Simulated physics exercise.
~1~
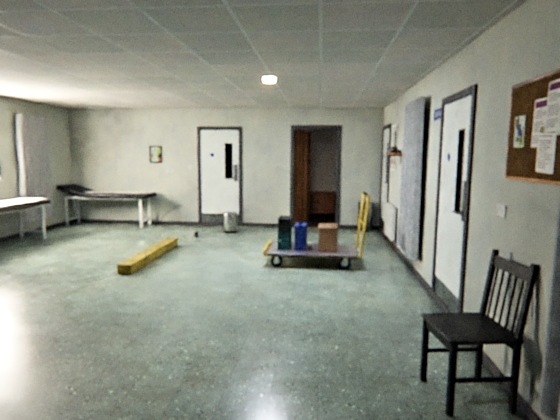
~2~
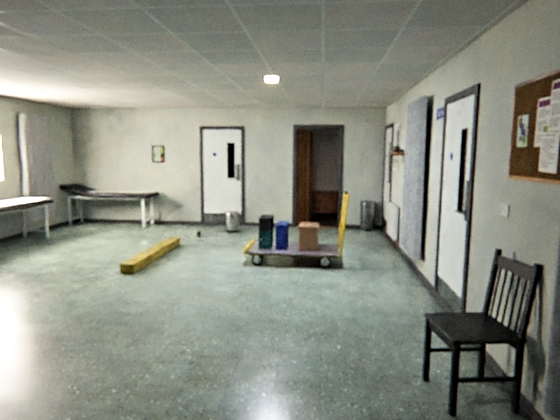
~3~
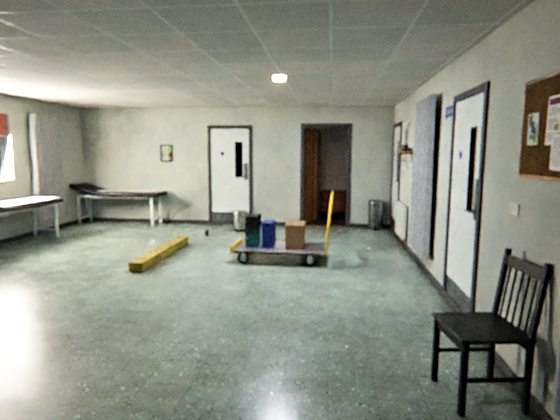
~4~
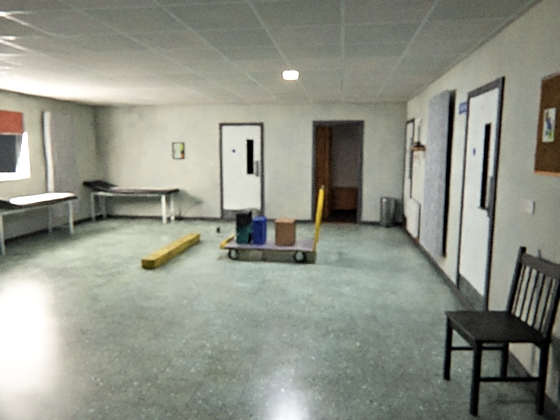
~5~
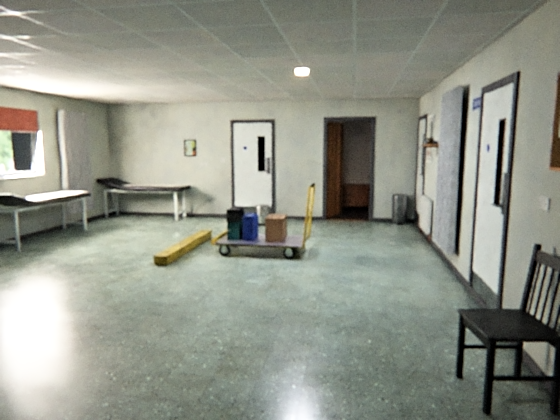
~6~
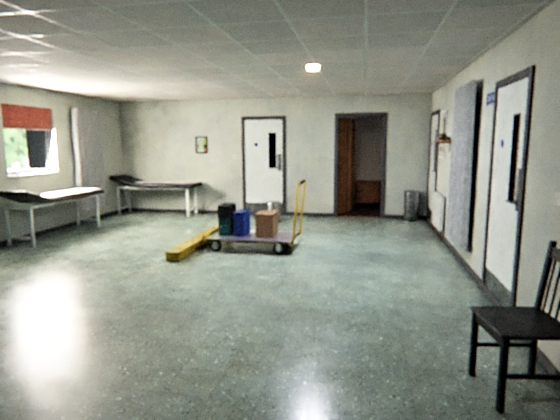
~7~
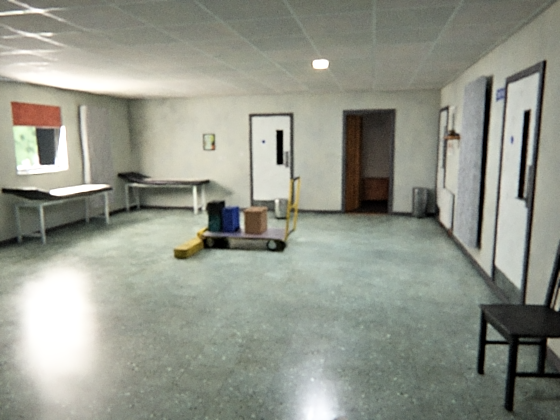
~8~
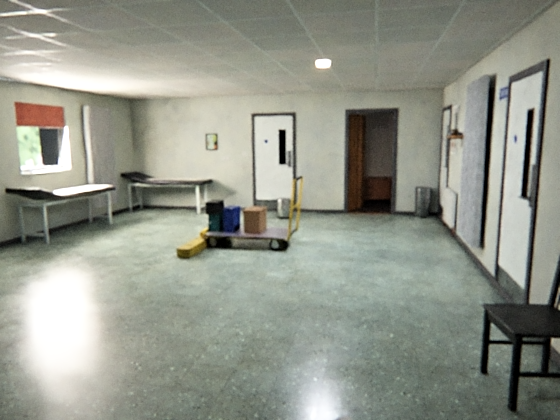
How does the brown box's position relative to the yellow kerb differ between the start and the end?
At the start the brown box is well to the right of the yellow kerb, with open floor between the cart and the kerb. By the end it has moved left with the cart and sits much closer to the kerb, still upright on board.
